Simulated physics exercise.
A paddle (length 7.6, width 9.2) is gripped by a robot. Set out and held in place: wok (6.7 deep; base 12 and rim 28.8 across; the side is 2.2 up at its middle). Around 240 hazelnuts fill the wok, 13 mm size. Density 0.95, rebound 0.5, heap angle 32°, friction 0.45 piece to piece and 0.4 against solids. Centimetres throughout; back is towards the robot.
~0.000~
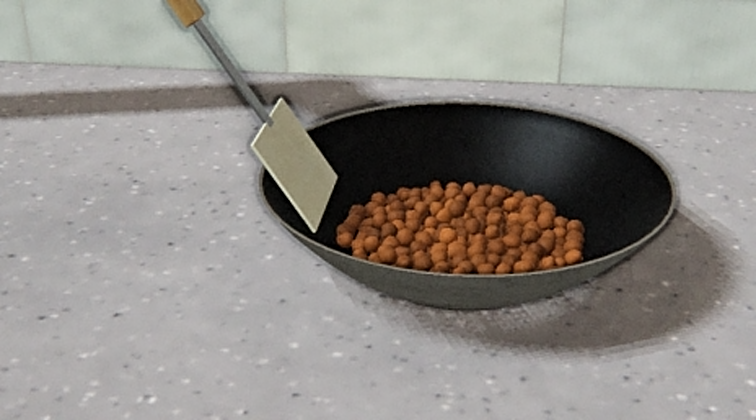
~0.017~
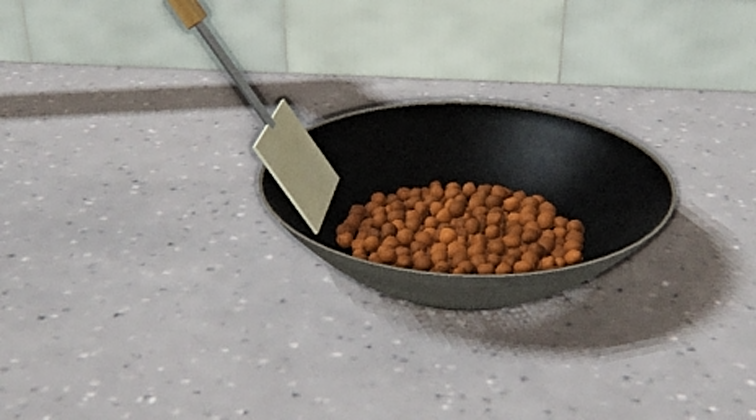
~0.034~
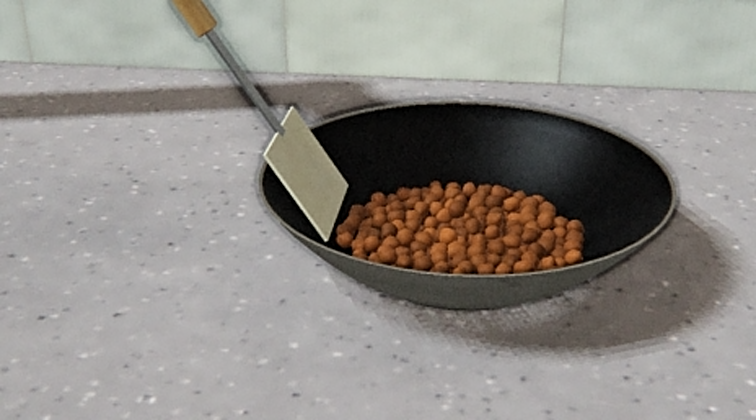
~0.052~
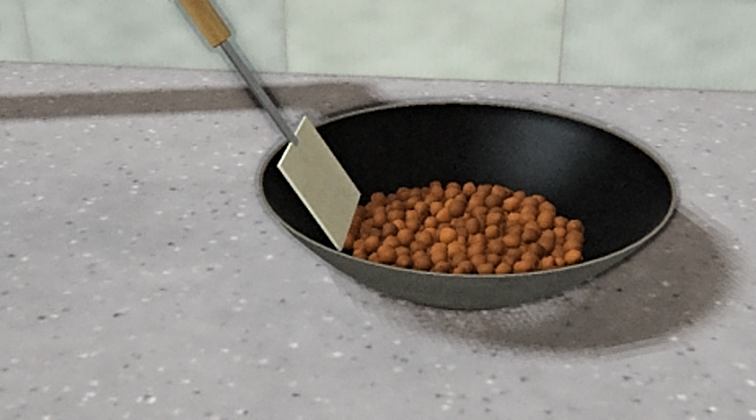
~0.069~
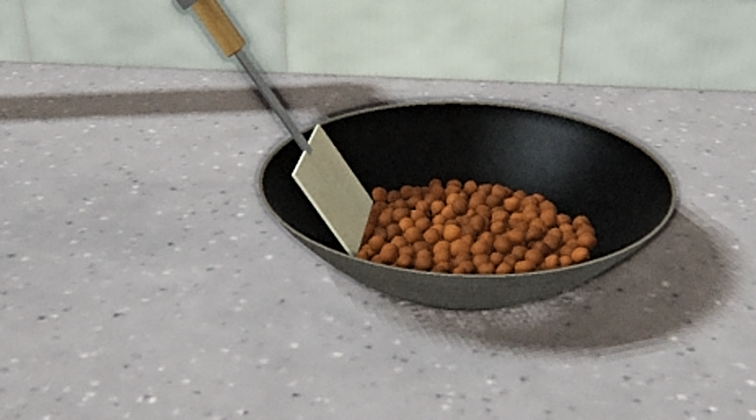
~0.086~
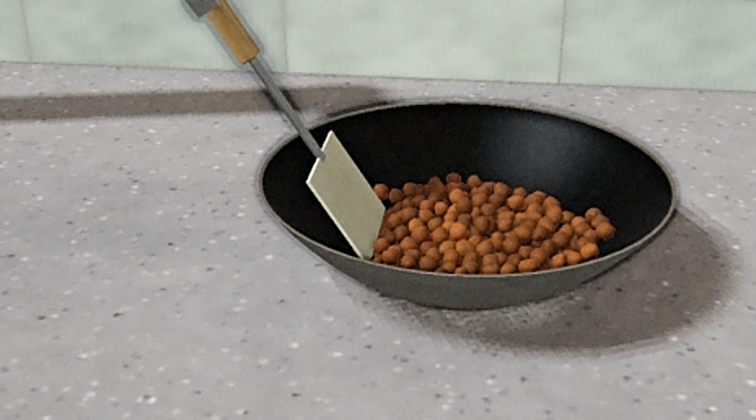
A black wok of hazelnuts sits on a speckled counter as a metal spatula slides down inside, pushing them slightly right.
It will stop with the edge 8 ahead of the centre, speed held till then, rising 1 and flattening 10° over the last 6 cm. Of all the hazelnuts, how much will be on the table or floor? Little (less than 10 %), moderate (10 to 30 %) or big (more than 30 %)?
Share on the table or floor: Little (less than 10 %).
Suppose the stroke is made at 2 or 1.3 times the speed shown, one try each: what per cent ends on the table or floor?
Some 35 and 5 per cent.
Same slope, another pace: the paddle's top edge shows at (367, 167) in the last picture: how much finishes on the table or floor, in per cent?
About 20 per cent.
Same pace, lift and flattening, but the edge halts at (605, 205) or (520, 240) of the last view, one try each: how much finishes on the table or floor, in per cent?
About 25 and 0 per cent.
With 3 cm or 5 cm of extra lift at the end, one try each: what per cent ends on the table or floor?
About 0 and 5 per cent.
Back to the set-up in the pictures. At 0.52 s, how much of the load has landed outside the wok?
Some 5 per cent.
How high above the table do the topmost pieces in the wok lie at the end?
About 7.0 cm.
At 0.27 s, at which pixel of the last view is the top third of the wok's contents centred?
Near (580, 216).
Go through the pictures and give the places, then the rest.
In the first picture, paddle top edge at (267, 120), sloping 57°; upper third of the load around (462, 233), from x 345 to 575, top at y 190; 236 in the wok.
In the second picture, paddle top edge at (269, 122), sloping 57°; upper third of the load around (462, 233), from x 345 to 575, top at y 190.
In the third picture, paddle top edge at (279, 130), sloping 57°; upper third of the load around (462, 233), from x 345 to 575, top at y 190.
In the fourth picture, paddle top edge at (293, 140), sloping 57°; upper third of the load around (462, 236), from x 345 to 575, top at y 190.
In the fifth picture, paddle top edge at (306, 148), sloping 57°; upper third of the load around (473, 233), from x 355 to 585, top at y 185.
In the sixth picture, paddle top edge at (320, 155), sloping 57°; upper third of the load around (484, 231), from x 360 to 605, top at y 180; 236 in the wok.
By 0.18 s, sloping 57°, highest piece 6 above the table; 236 in the wok.
By 0.27 s, sloping 53°, highest piece 7 above the table; 236 in the wok.
By 0.52 s, sloping 47°, highest piece 8 above the table; 228 in the wok, 8 on the table or floor.
By 1.57 s, sloping 47°, highest piece 7 above the table; 228 in the wok, 8 on the table or floor.
Final count, 228 in the wok, 8 on the table or floor. That is 3 % on the table or floor.
